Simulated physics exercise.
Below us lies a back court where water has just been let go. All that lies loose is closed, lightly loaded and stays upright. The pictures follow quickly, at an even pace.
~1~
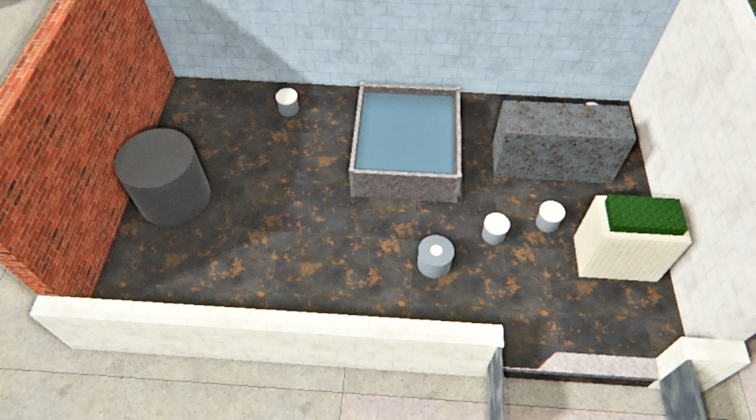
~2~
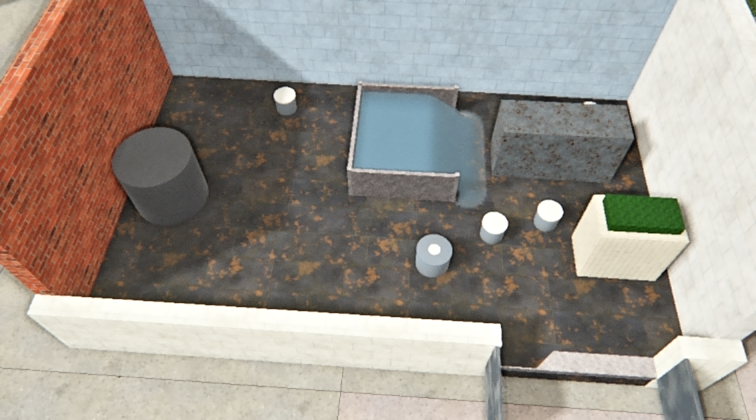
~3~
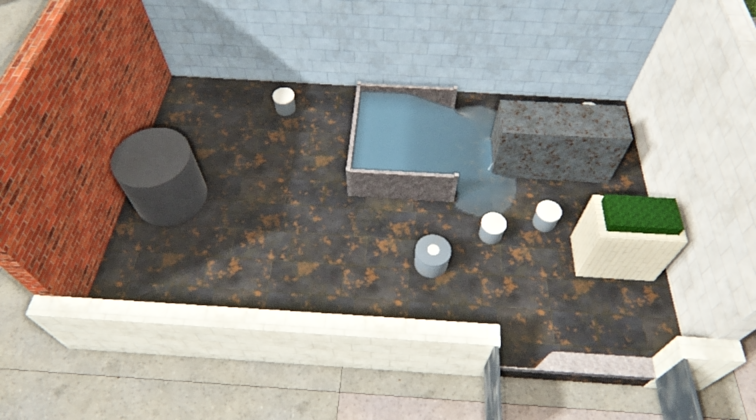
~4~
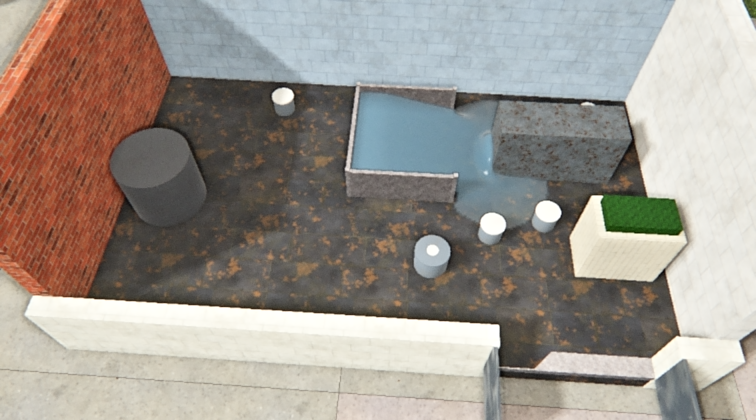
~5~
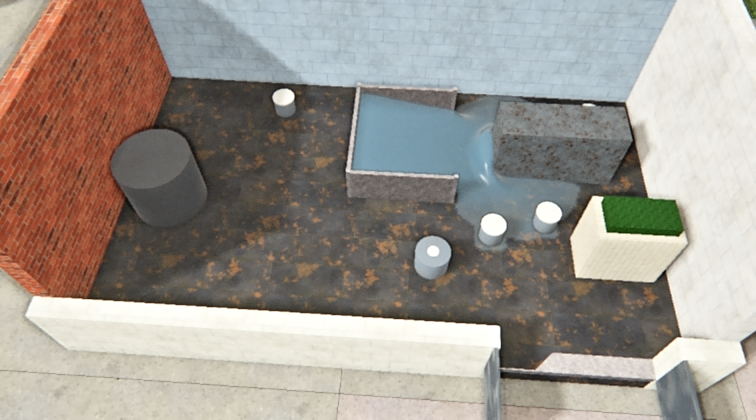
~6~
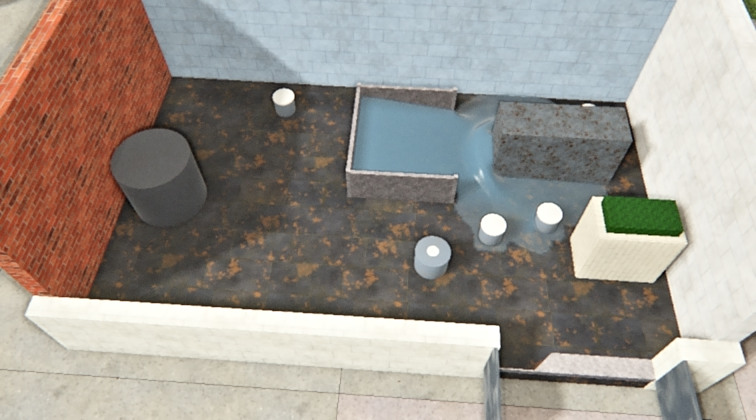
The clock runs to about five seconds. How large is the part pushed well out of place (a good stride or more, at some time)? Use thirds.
Share: One to two thirds.
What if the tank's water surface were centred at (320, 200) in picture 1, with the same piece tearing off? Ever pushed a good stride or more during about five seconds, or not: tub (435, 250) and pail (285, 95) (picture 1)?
In turn: Pushed that far, under that.
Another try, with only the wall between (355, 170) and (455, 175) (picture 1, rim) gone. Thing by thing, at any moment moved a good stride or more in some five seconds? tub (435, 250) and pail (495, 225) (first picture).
In that order: Shifted that much, less than that.
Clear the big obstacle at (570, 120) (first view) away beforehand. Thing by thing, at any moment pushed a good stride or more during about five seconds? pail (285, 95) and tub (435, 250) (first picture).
One after the other: Under that, under that.
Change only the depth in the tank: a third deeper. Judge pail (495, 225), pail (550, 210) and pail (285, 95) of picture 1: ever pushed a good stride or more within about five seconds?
As listed: That far or more, swept aside, under that.
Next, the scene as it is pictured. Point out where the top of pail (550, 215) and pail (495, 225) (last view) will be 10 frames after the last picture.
At about (580, 350) and (491, 279).
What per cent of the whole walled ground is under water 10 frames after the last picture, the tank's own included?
About 40 per cent.
A moment on, 0 of 5 are well off their spots; 0 afloat.
Next, 3 of 5 are well off their spots; 1 afloat.
Later, 3 of 5 are well off their spots; 1 afloat.
In the end, 3 of 5 are well off their spots, and 3 have been at some point; 1 afloat.
